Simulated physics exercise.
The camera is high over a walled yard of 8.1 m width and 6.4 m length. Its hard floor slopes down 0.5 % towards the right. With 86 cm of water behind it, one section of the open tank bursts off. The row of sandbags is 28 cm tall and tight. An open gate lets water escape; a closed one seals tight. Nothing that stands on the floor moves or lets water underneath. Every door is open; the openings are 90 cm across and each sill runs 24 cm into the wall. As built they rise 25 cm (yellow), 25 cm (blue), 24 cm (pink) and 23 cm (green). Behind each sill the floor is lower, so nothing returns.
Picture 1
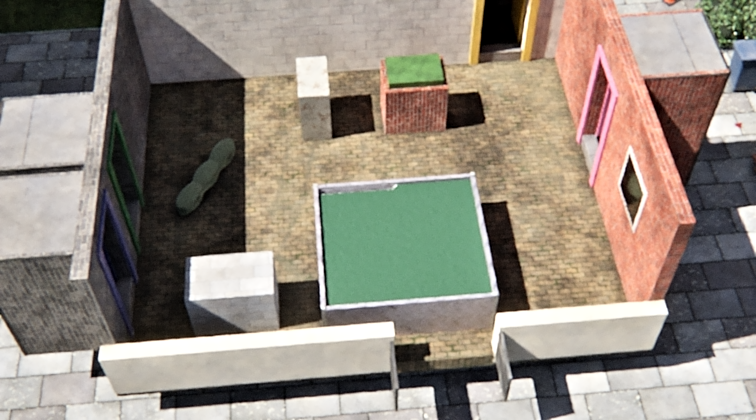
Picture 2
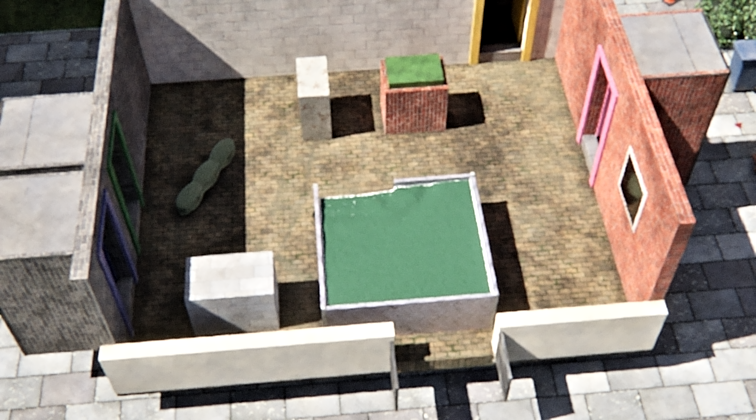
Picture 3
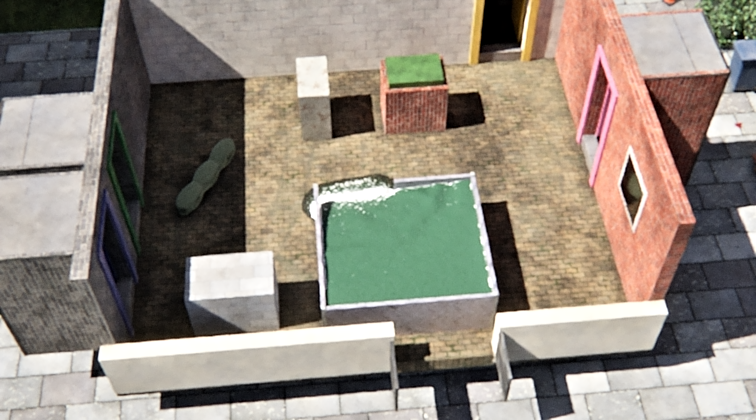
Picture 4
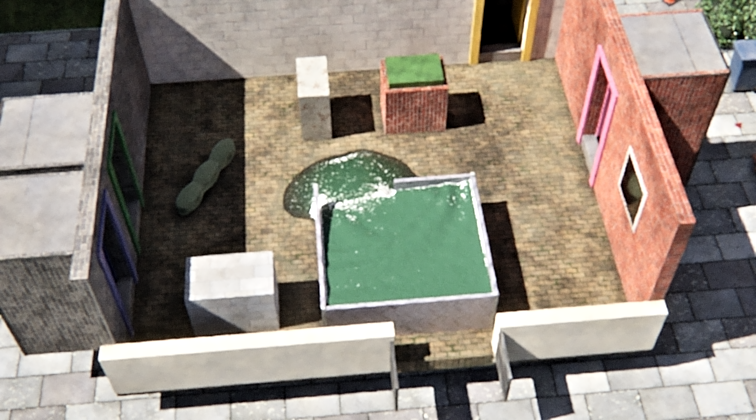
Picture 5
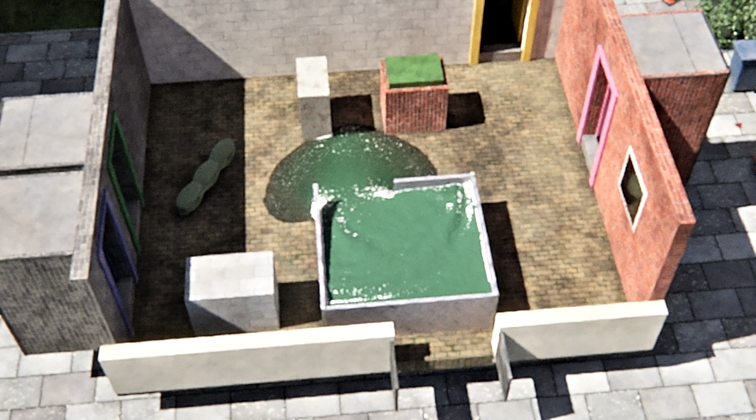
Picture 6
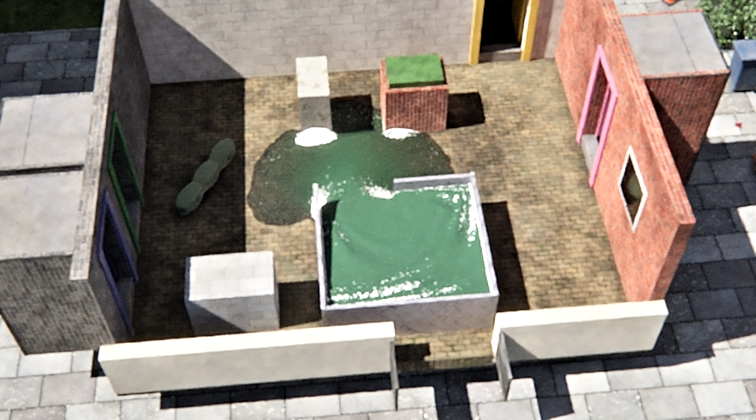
Green water bursting through the far side of an open tank, spreading across a walled brick yard and splashing against two blocks.
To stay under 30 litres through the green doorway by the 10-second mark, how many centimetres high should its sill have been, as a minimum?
It would have to be roughly 14 cm high.
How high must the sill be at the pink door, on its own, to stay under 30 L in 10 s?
Roughly 8.0 cm at pink.
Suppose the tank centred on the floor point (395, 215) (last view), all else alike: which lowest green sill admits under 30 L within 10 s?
About 13.5 cm.
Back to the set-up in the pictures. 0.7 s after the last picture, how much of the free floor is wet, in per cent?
Near 25 per cent is wet.
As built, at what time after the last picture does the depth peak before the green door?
Around 4.5 s.
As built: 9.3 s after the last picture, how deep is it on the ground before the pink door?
Roughly 8.5 cm deep.
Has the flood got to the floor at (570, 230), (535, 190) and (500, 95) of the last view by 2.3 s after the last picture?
In that order: Dry, under water, wet.
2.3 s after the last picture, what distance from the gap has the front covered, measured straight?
Roughly 5.6 m.
Then, 0.7 s after the last picture water covers 25 % of the floor, deepest (52 cm) near (321, 143); it has not reached the green door.
Then, 2.3 s after the last picture water covers 60 % of the floor, deepest (44 cm) near (361, 73); it has not reached the green door.
Then, 9.3 s after the last picture water covers 95 % of the floor, deepest (20 cm) near (279, 359); 11 cm at the green door, 4 litres in over its 23 cm sill.
At the green door as built, the water peaked near 23 cm, 4.3 s after the last picture.
With a sill of 12.5 cm, 39 litres would have come in within the 10 s; with 17 cm, 16 litres. So under 30 litres takes about 14 cm.
